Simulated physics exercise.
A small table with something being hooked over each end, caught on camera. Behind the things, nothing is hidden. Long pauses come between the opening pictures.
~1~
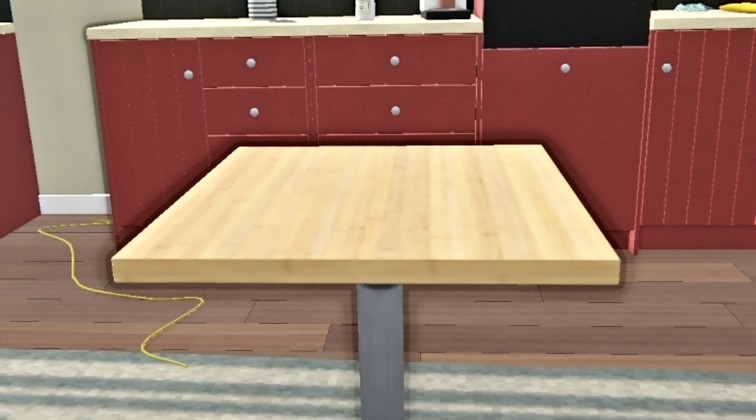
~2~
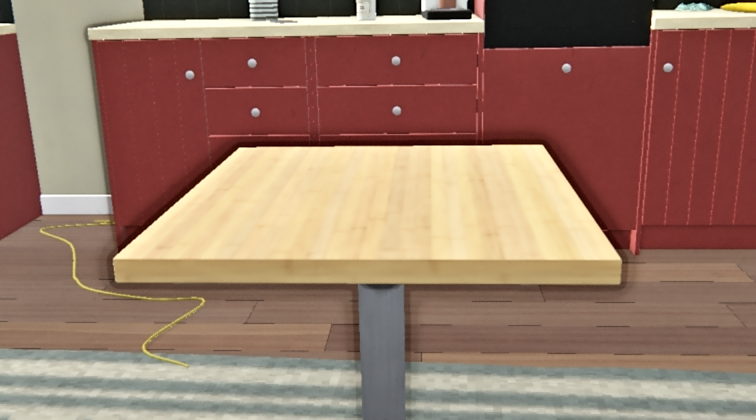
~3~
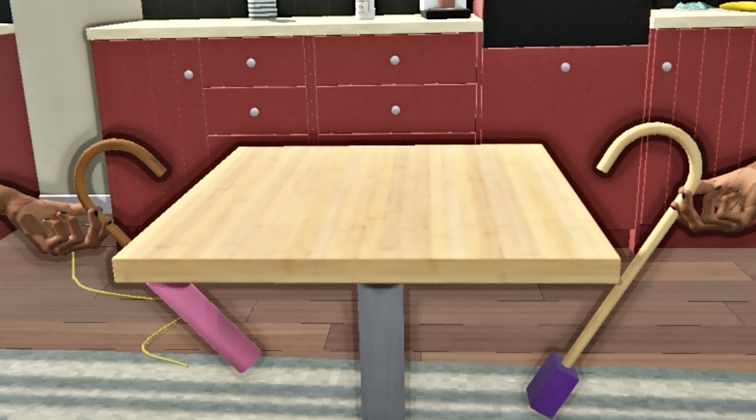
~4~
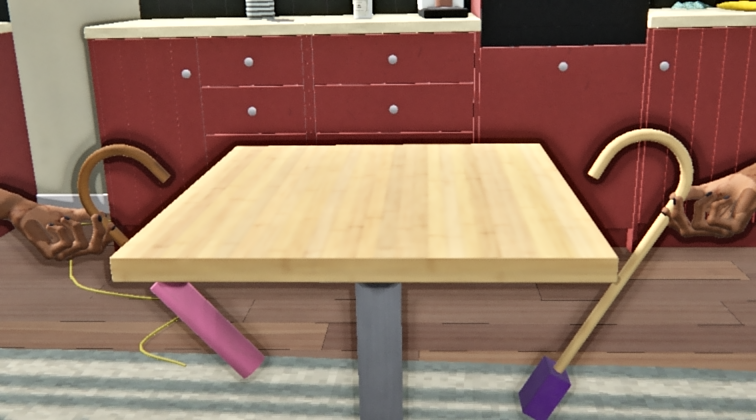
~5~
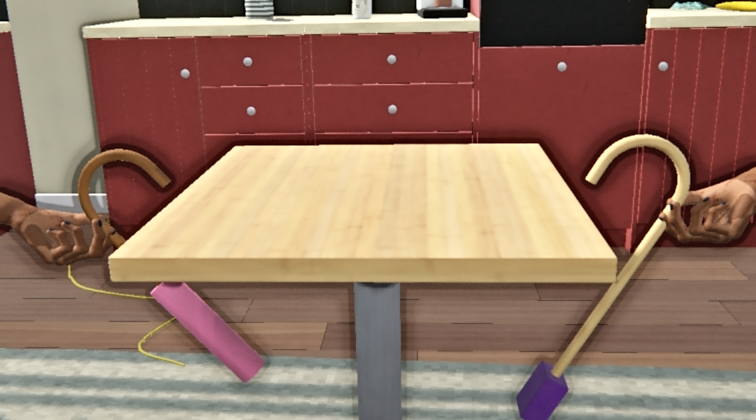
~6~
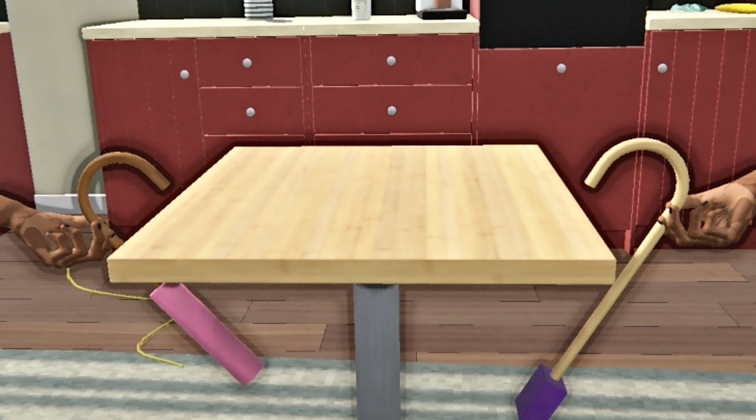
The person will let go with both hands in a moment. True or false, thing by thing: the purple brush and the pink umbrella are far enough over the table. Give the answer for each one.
Purple brush: False; pink umbrella: False.
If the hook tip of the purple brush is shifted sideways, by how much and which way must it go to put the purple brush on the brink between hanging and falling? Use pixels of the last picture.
24 px left, roughly.
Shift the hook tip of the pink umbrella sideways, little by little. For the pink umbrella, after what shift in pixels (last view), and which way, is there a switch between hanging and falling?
About 20 pixels to the right.
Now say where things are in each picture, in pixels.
In the first frame, table (378, 198).
In the second frame, table (379, 198).
In the third frame, still on the way; purple brush (591, 267); table (378, 197).
In the fourth frame, still on the way; pink umbrella (186, 258); table (376, 197).
In the fifth frame, still on the way; purple brush (579, 277); table (375, 197).
In the sixth frame, in place, still held; purple brush (578, 281); pink umbrella (186, 265); table (374, 198).
Then, 0.26 s later than the last frame, purple brush dropping; pink umbrella dropping near (199, 401).
Then, 0.40 s later than the last frame, purple brush dropping; pink umbrella dropping.
Then, 0.52 s later than the last frame, purple brush dropping; pink umbrella fallen.
When it is over, the purple brush drops past the edge; the pink umbrella drops past the edge.
